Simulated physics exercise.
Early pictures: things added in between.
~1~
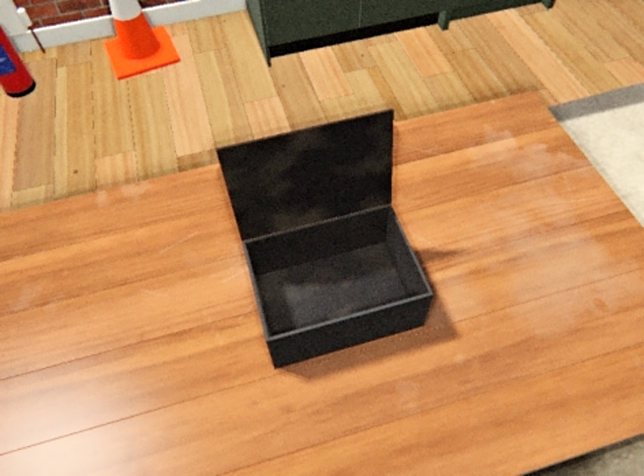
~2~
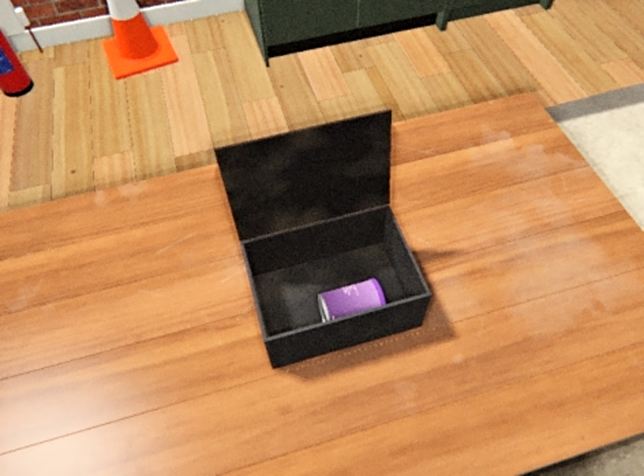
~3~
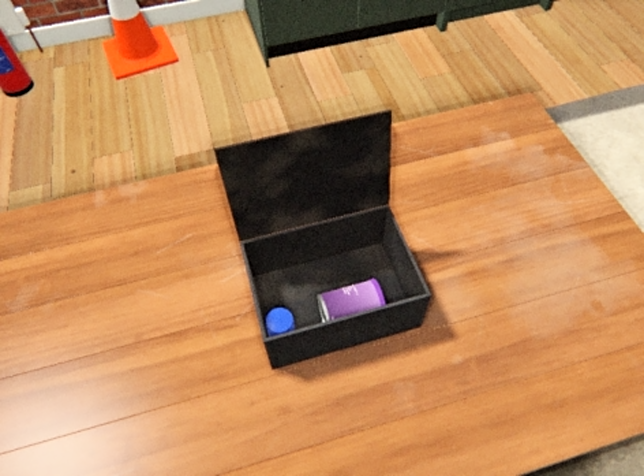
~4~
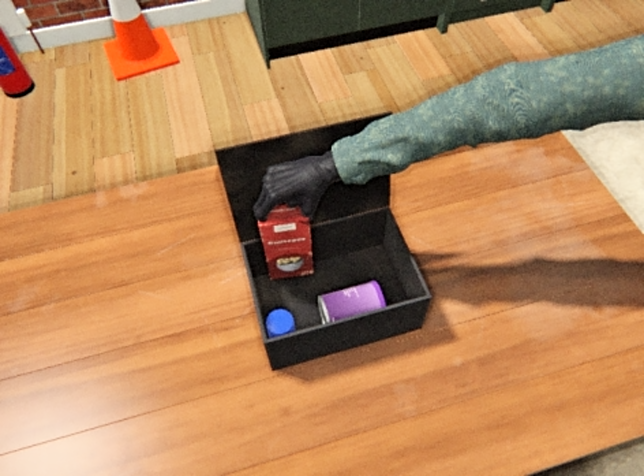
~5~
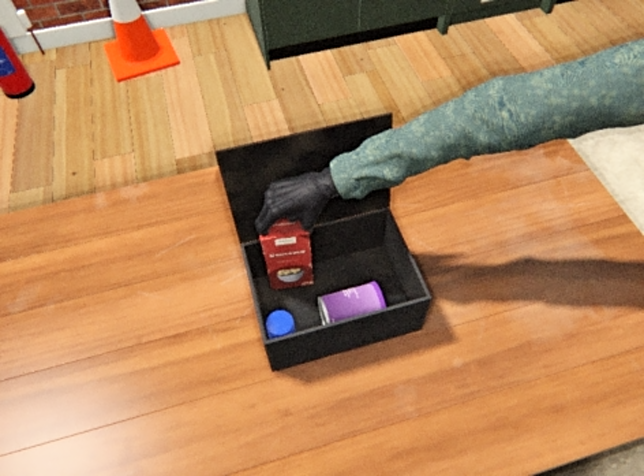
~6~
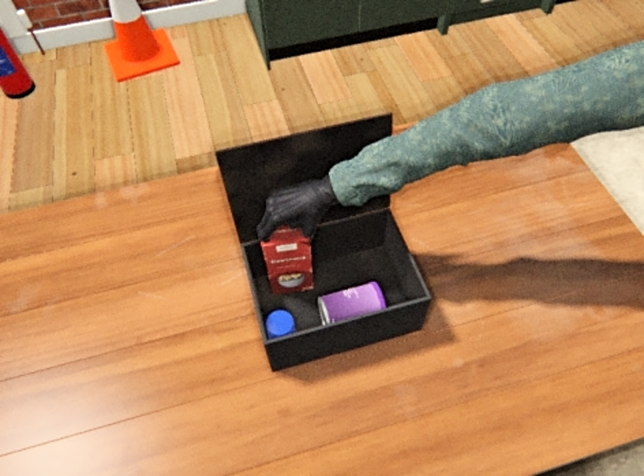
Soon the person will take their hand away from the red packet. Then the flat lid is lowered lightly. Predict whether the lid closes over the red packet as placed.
The lid is not fully lowered.
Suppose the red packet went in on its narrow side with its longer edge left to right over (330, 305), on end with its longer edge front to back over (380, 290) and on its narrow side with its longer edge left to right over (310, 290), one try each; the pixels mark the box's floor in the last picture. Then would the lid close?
Try one: Closed. Try two: Not closed. Try three: Closed.
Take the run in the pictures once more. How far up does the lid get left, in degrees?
Around 10 degrees.
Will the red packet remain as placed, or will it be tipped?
It ends up tilted.
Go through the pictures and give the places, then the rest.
In the first picture, the last thing is not in view yet.
In the second picture, the last thing is not in view yet.
In the third picture, the last thing is not in view yet; blue shaker (282, 330).
In the fourth picture, on its way; red packet (287, 243); blue shaker (282, 332).
In the fifth picture, on its way; red packet (288, 255); blue shaker (282, 333).
In the sixth picture, in place under the hand; red packet (289, 261); blue shaker (282, 333).
Then, 1.20 s on from there, lid starting down.
Then, 1.60 s on from there, lid 61° above the rim; red packet turned 6° from how it was put near (290, 264).
Then, 1.90 s on from there, lid 39° above the rim; red packet turned 20° from how it was put near (291, 274).
Then, 2.10 s on from there, lid 21° above the rim; red packet turned 50° from how it was put near (295, 295).
In the end, lid 9° above the rim; toppled in the box, red packet; the other 2 unmoved. At the end, from the last picture's camera, red packet near (295, 290).
